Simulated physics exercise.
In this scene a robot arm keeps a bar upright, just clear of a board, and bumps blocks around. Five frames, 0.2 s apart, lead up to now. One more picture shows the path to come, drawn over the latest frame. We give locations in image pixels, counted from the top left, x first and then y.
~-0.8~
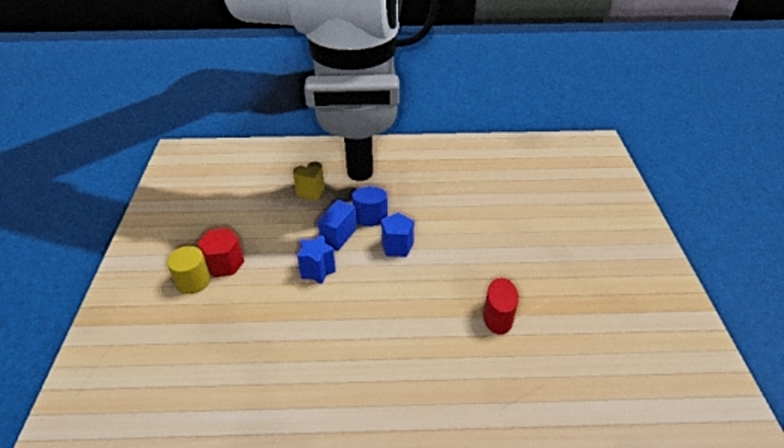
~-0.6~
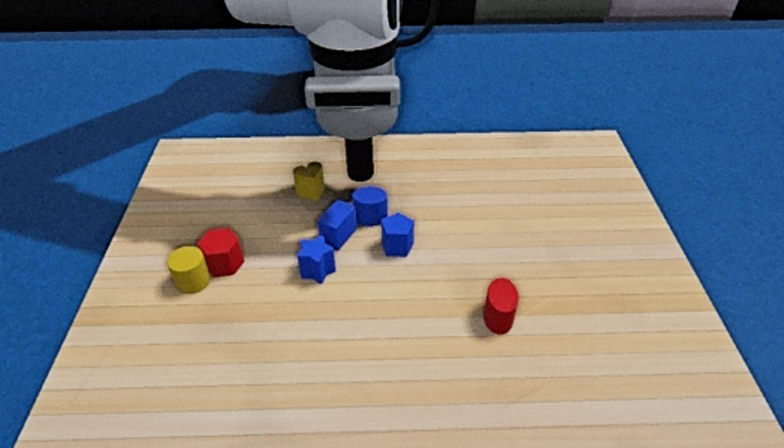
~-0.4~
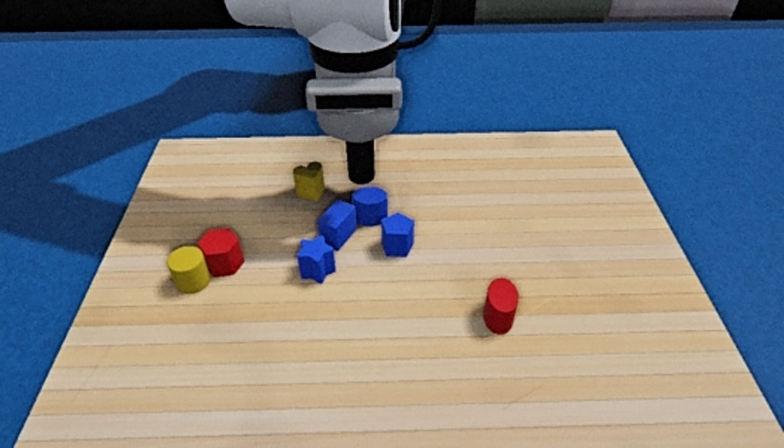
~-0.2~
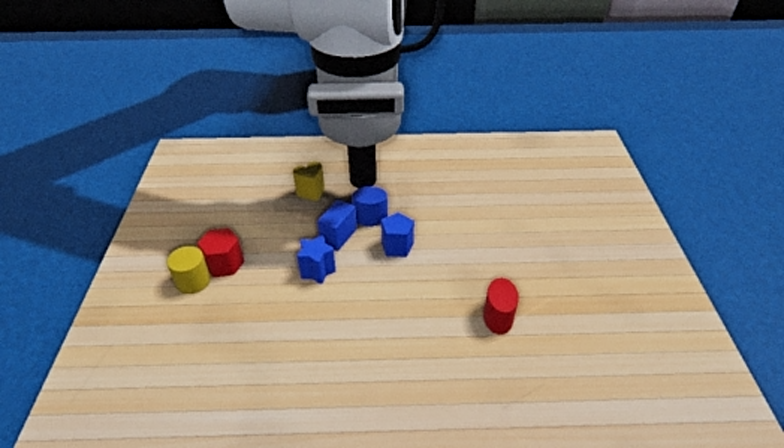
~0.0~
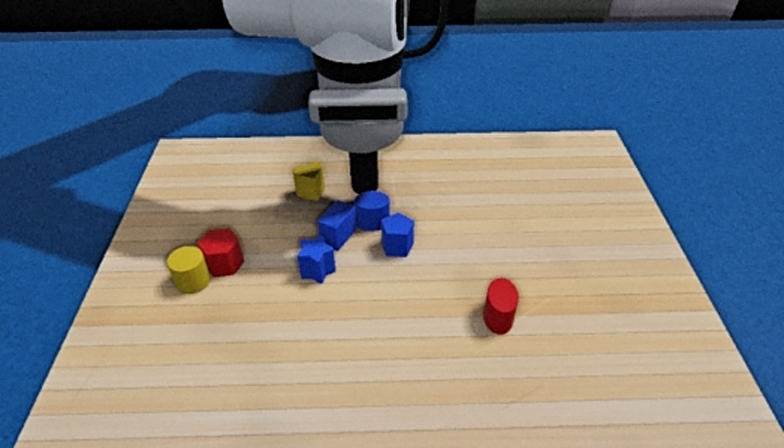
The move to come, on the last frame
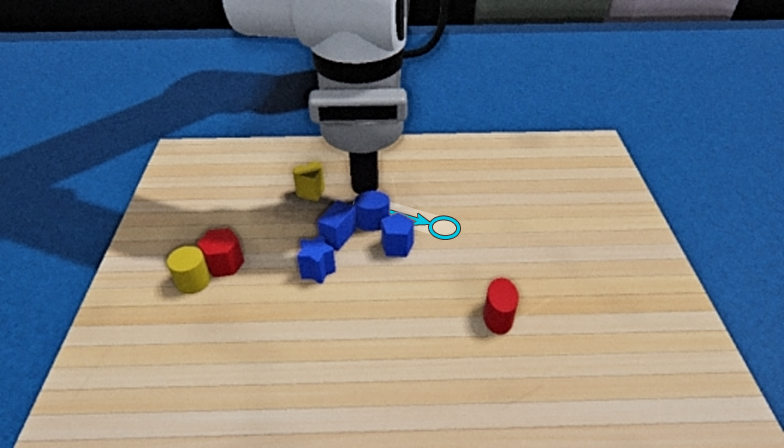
A robot arm's dark tip edges down toward the blue blocks and slightly nudges one.
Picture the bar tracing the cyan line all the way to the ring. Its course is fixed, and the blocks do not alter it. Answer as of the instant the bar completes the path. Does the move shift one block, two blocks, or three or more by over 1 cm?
The count will be 1.
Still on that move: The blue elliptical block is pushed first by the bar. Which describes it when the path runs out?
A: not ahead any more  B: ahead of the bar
The answer is A.
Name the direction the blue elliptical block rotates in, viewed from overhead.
Prediction: Clockwise.
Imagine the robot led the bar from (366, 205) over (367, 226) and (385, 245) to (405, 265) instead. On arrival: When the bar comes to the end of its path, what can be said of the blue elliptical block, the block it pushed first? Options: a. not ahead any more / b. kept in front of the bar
I'll go with b - kept in front of the bar.
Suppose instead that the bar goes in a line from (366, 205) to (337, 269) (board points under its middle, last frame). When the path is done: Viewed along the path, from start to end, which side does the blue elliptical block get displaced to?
Pushed left.
Drawn move, straight from (366, 205) to (445, 228).
The first path, step by step. Halfway along, bar at (406, 200); blue elliptical block at (382, 207), turned 40° clockwise; blue pentagonal block at (399, 226).
At the end, bar at (446, 211); blue rectangle still; blue elliptical block at (382, 207), turned 40° clockwise; blue pentagonal block at (399, 226).
